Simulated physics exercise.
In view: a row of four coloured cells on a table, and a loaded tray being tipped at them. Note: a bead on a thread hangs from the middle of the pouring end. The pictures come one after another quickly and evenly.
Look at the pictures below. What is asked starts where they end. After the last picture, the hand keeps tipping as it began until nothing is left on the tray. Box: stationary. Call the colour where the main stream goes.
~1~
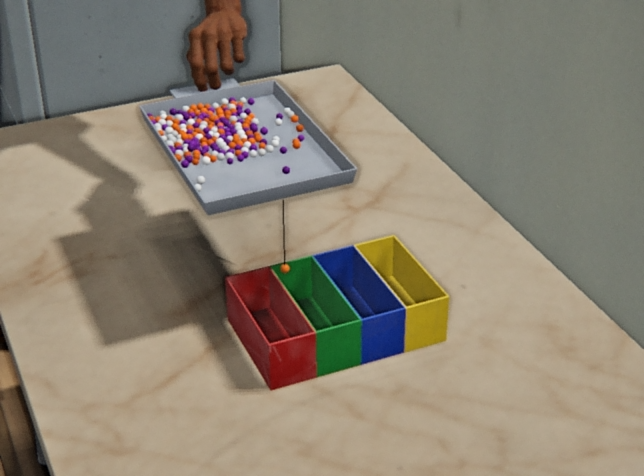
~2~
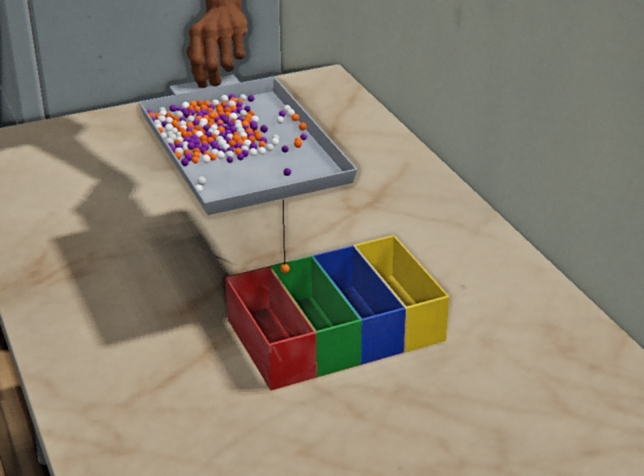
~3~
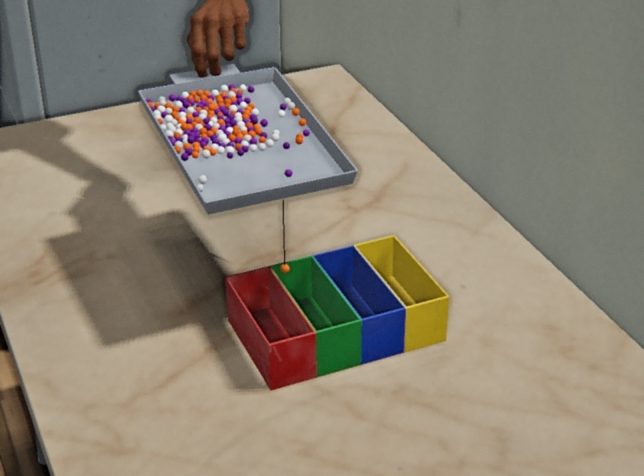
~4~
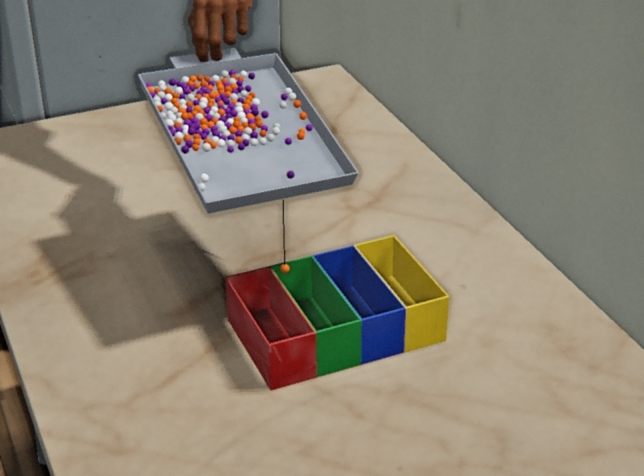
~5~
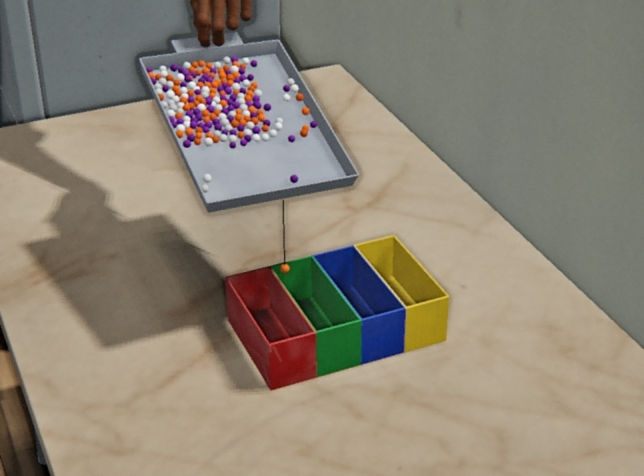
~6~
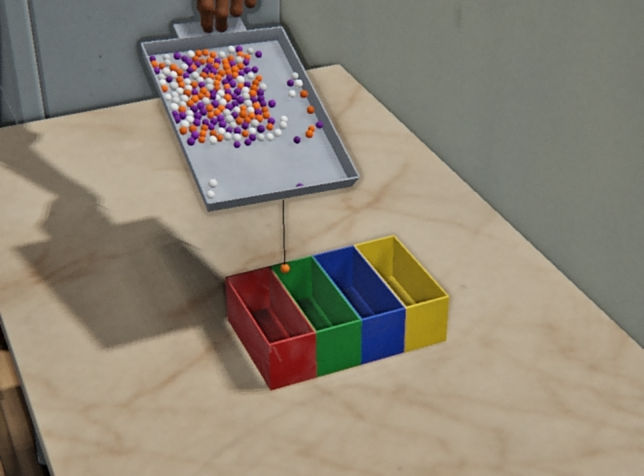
I call blue.
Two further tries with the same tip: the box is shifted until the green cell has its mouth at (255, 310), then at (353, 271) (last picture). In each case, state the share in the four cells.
Close to 80 in a hundred, then close to 70 in a hundred.
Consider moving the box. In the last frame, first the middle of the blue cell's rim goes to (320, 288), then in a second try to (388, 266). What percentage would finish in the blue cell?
It would be roughly 30 per cent, followed by roughly 10 per cent.
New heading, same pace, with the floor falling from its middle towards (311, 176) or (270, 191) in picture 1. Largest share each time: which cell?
So the first one goes to the cell in blue and the second to the red one.
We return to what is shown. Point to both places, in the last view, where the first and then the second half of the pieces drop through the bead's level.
(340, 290) for the early half, (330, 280) for the late half.
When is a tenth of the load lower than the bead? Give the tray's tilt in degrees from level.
At roughly 65°.
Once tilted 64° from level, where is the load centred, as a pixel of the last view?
The middle of the pieces sits at roughly (309, 194).
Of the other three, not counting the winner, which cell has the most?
That would be green.
Soon, tray tipped steeply; about two thirds on the tray; a stray few in the blue cell; a stray few in the green cell; a stray few in the red cell; about a third falling or outside the box.
A while on, tray tipped past a quarter turn; about a quarter on the tray; about a quarter in the blue cell; a small part in the green cell; a small part in the red cell; a stray few in the yellow cell; about a quarter falling or outside the box.
Towards the end, tray tipped past a quarter turn; about half in the blue cell; about a quarter in the green cell; a small part in the red cell; a stray few in the yellow cell; a small part falling or outside the box.
Finally, tray tipped past a quarter turn; about half in the blue cell; about a quarter in the green cell; a small part in the red cell; a stray few in the yellow cell; a small part outside the box.
